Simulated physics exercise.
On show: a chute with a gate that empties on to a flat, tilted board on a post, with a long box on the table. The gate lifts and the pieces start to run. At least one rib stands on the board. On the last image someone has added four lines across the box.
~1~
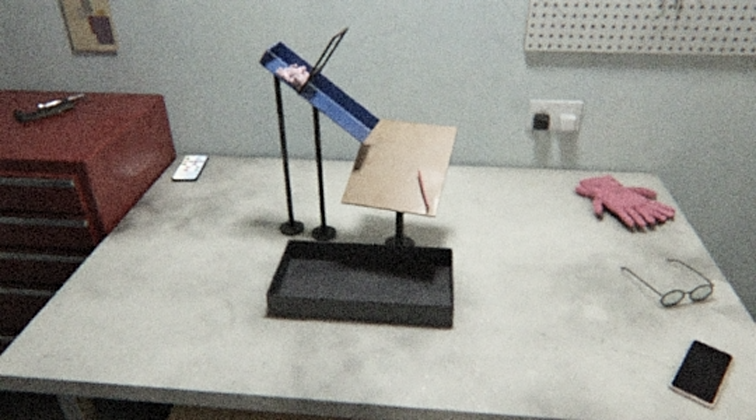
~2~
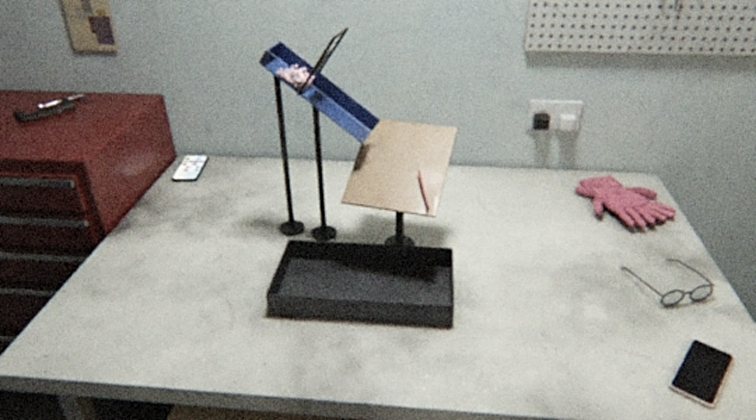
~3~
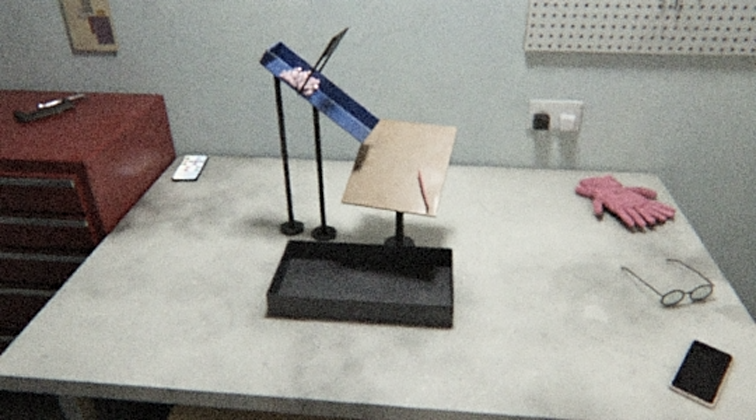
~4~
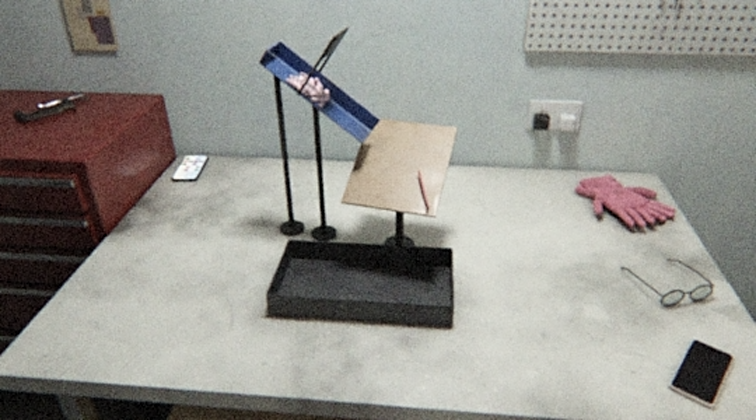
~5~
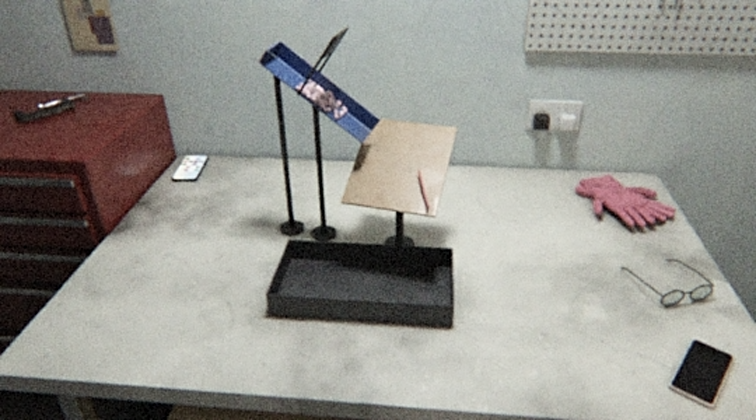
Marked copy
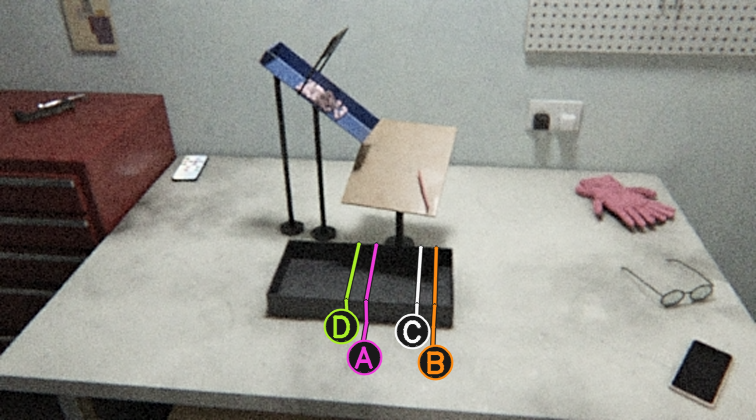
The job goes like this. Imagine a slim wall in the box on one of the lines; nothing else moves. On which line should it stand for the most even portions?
The answer is line C.
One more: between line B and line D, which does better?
B it is.
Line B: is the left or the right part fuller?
Left.
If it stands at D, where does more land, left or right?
Right.
On the marked copy, line A crosses the front rim at (366, 300); line B crosses the front rim at (434, 305); line C crosses the front rim at (417, 304); line D crosses the front rim at (346, 299).
With A, of what is caught, none at all on the left of the divider, the whole lot on the right.
With B, of what is caught, the bulk on the left of the divider, close to a quarter on the right.
With C, of what is caught, close to a third on the left of the divider, close to two thirds on the right.
With D, of what is caught, none at all on the left of the divider, the whole lot on the right.
